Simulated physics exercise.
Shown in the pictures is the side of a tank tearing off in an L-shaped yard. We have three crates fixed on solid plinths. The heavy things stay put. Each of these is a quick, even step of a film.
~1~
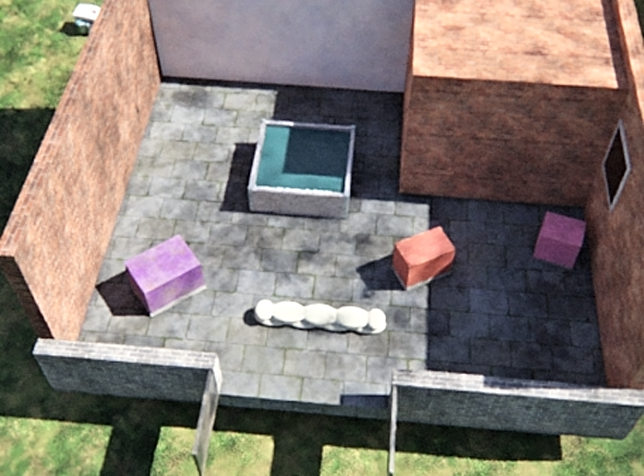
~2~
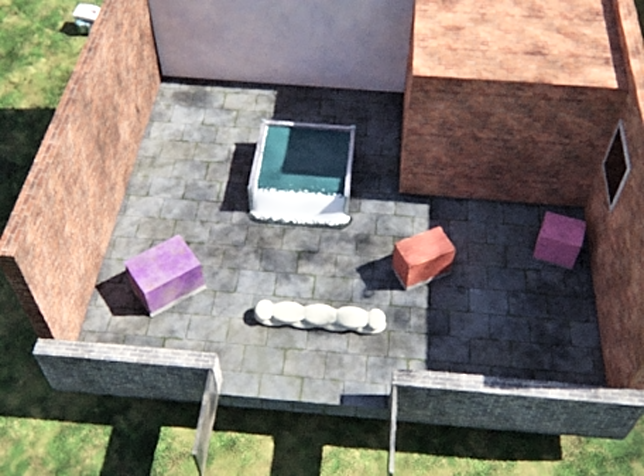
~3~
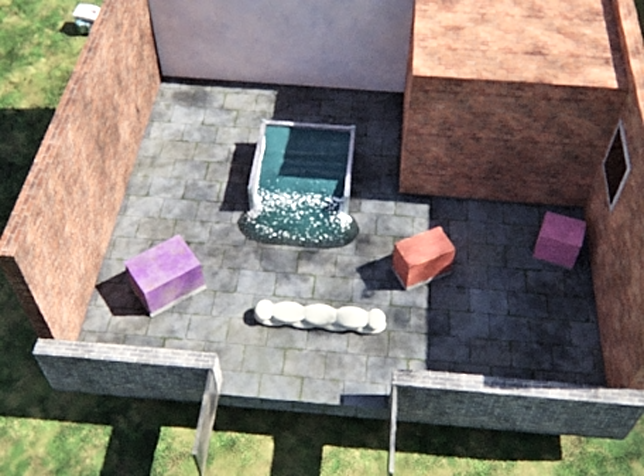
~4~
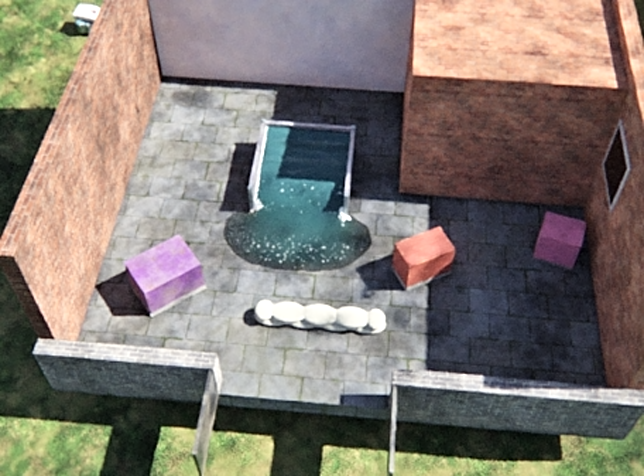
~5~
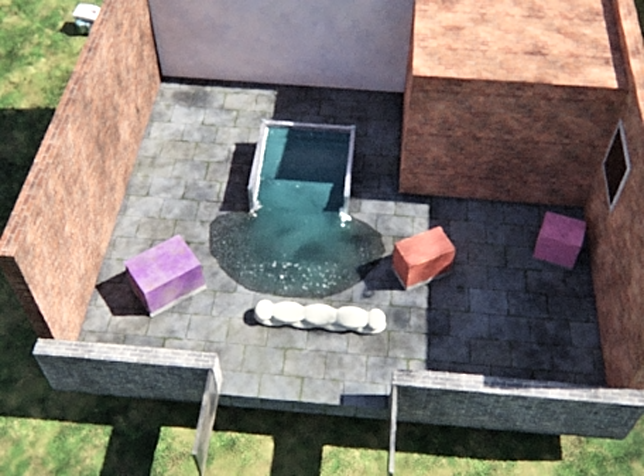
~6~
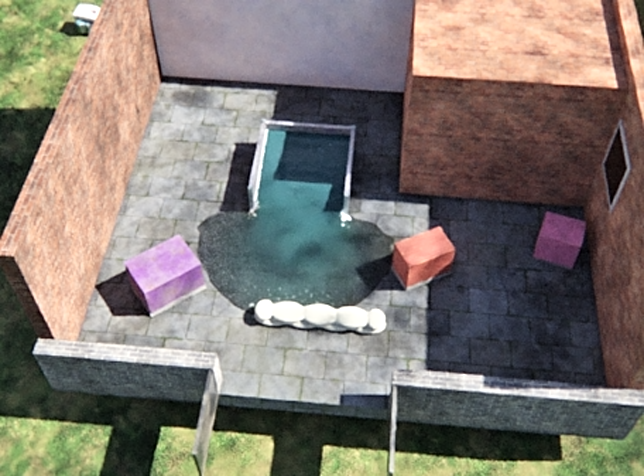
A tank in a walled yard loses its front side and water spreads across the paving.
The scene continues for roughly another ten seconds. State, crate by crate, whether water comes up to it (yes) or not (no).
In order: The purple crate is going to be reached by the water, the red crate is going to be reached by the water, the pink crate is going to be reached by the water.
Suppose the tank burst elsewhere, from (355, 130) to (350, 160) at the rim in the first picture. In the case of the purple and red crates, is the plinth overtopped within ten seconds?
In that case the purple one is never flooded and the red one is flooded.
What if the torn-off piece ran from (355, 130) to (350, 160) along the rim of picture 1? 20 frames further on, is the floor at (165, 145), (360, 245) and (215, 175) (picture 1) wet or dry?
First spot unwetted, second drenched, third unwetted.
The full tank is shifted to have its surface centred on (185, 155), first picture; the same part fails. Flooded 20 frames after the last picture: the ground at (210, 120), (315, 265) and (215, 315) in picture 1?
Untouched, submerged, submerged.
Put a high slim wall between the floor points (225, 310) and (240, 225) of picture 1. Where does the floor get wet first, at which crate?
My answer: The red-painted one.
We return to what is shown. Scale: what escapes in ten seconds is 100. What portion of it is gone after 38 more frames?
About 55 per cent.
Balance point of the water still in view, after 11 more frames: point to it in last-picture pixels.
Centre of the water: Near (296, 259).
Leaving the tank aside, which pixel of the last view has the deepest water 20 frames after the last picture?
I'd point to about (70, 365).
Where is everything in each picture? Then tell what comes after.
The tank at (304, 161) is whole and still, in the first picture.
The front is at (346, 222), out from the gap at (299, 207), in the second picture.
The front is at (352, 231), out from the gap at (299, 208), in the third picture.
The front is at (354, 255), out from the gap at (299, 208), in the fourth picture.
Water pours out at (299, 208) and has run to (323, 293), in the fifth picture.
Water pours out at (299, 208) and has run to (329, 313), in the sixth picture.
A moment on, water covers 20 % of the floor; the purple crate water round its plinth, the red crate water round its plinth, the pink crate not reached.
Next, water covers 25 % of the floor; the purple crate water round its plinth, the red crate water round its plinth, the pink crate not reached.
Then, water covers 45 % of the floor; the purple crate water round its plinth, the red crate water round its plinth, the pink crate water round its plinth.
Later, water covers 65 % of the floor; the purple crate water round its plinth, the red crate water round its plinth, the pink crate water round its plinth.
In the end, water covers 90 % of the floor; the purple crate was topped, the red crate was topped, the pink crate was topped.
